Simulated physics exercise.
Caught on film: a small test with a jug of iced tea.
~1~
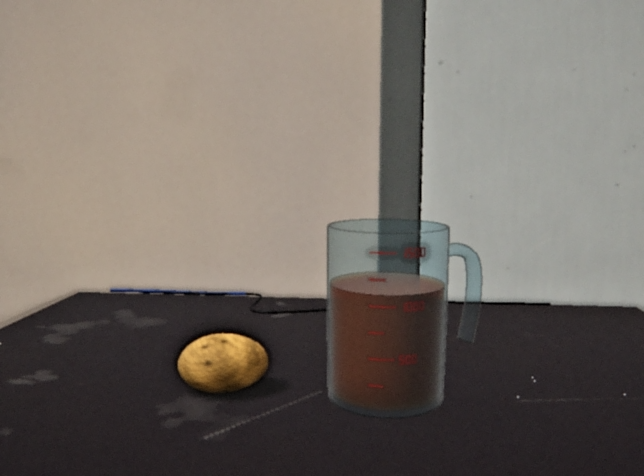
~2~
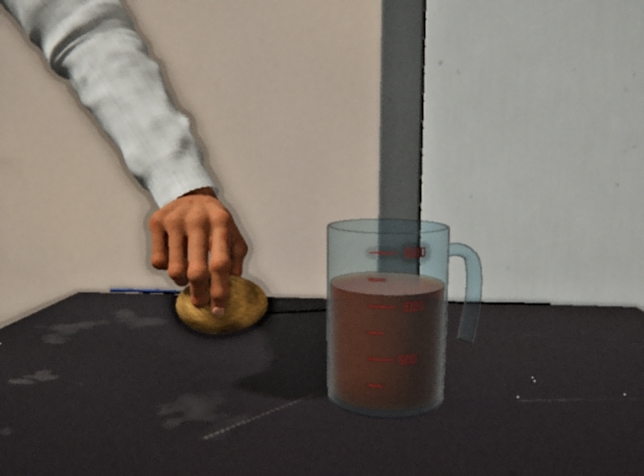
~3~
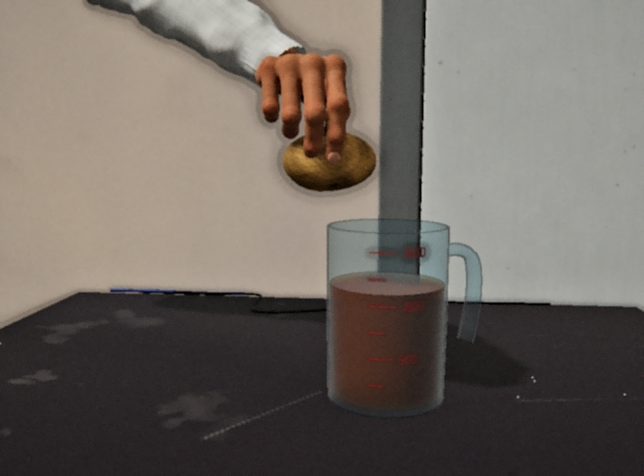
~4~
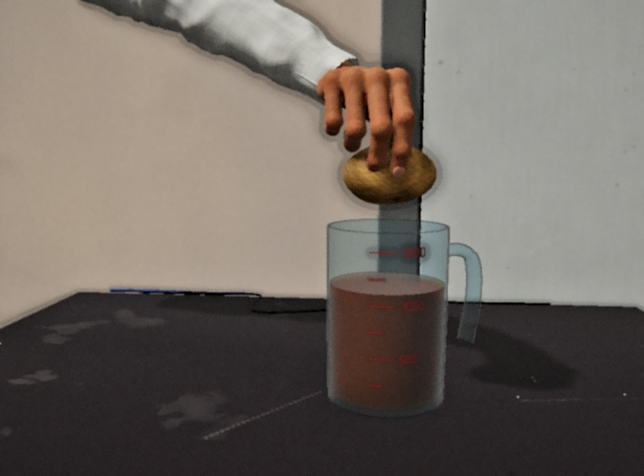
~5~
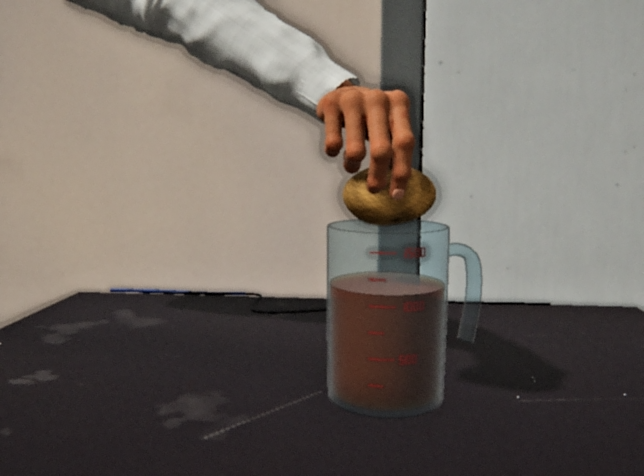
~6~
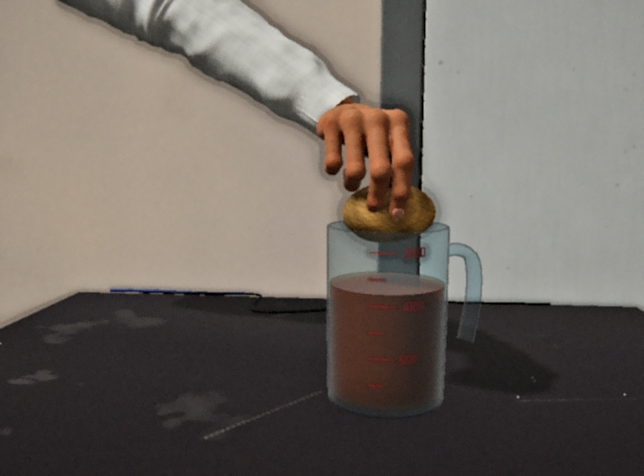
A dark, scuffed tabletop stands before a beige and pale grey wall split by a grey vertical strip, seen from the front by a still camera. A golden-brown potato lies at left, and a clear bluish jug with red markings and reddish-brown liquid stands right of centre. A white-sleeved hand grasps the potato, lifts it, carries it right above the jug, and lowers it to the rim.
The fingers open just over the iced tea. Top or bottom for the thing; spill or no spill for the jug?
In the iced tea it ends on the bottom. The jug keeps it all in.
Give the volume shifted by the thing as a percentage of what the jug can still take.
Roughly 30 per cent.
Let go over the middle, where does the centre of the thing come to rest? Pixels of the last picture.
Near (386, 361).
Soon after, the potato enters the iced tea; the jug is about three quarters full.
Later, the potato goes on down; the jug is about three quarters full.
In the end, the potato lies on the bottom; the jug is about three quarters full; nothing is spilt.
